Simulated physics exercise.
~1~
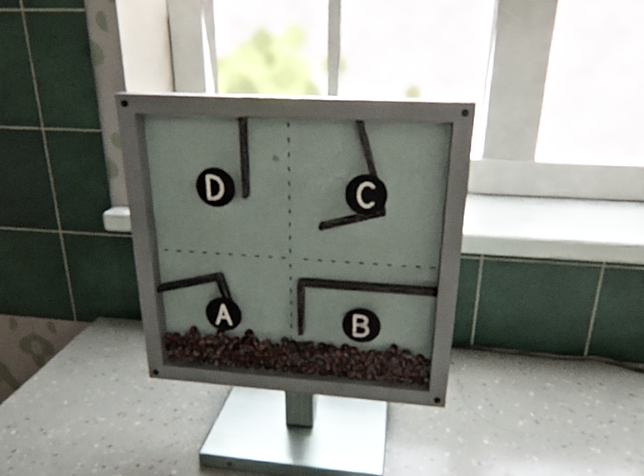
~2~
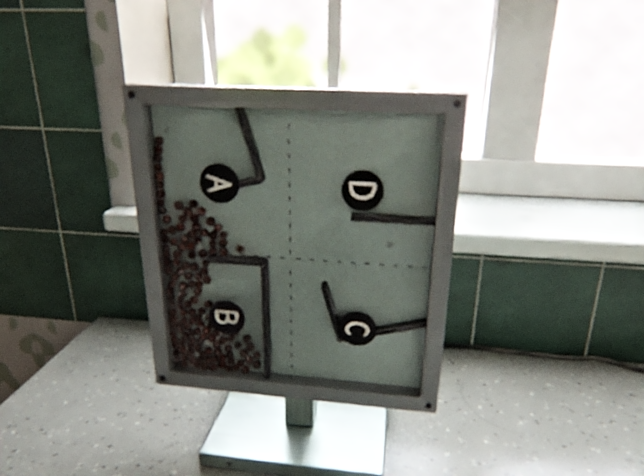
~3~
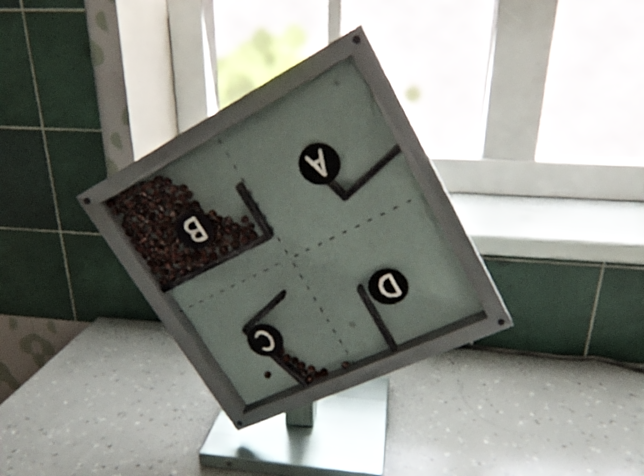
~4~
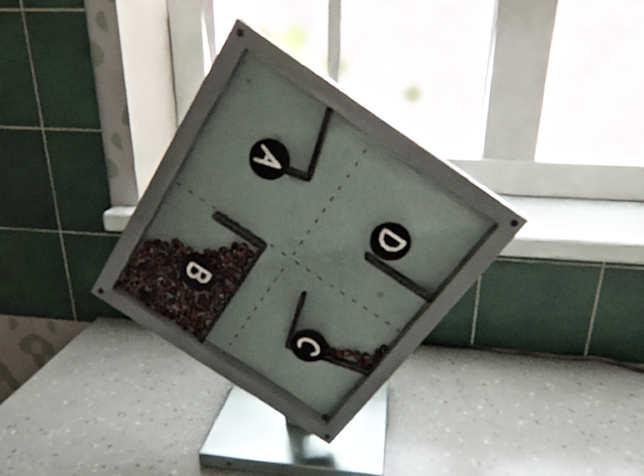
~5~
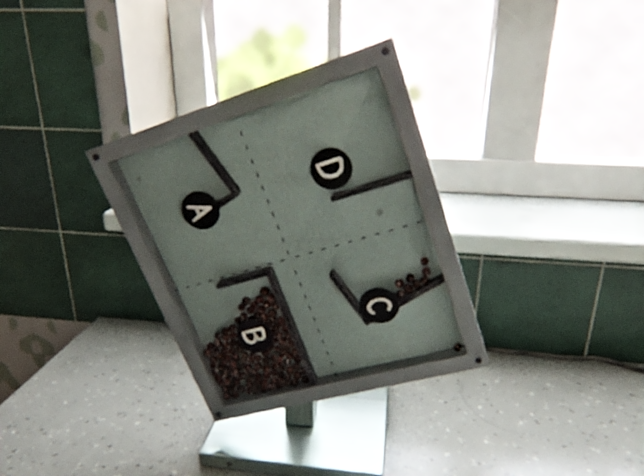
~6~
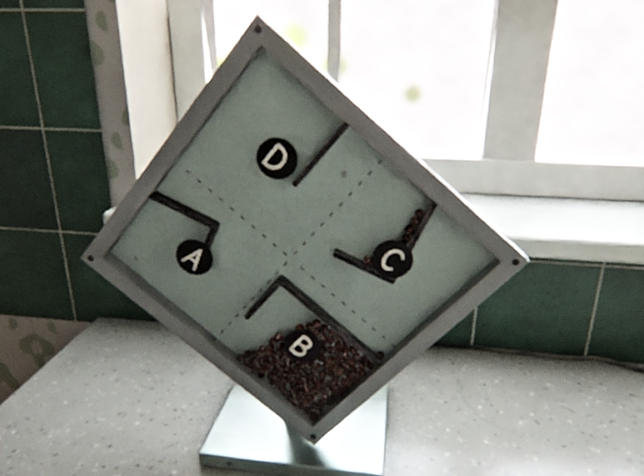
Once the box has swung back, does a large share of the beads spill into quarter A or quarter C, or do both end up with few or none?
Both end up with few or none. Quarter A is empty and quarter C holds only a small cluster, while nearly all the beads rest in B.
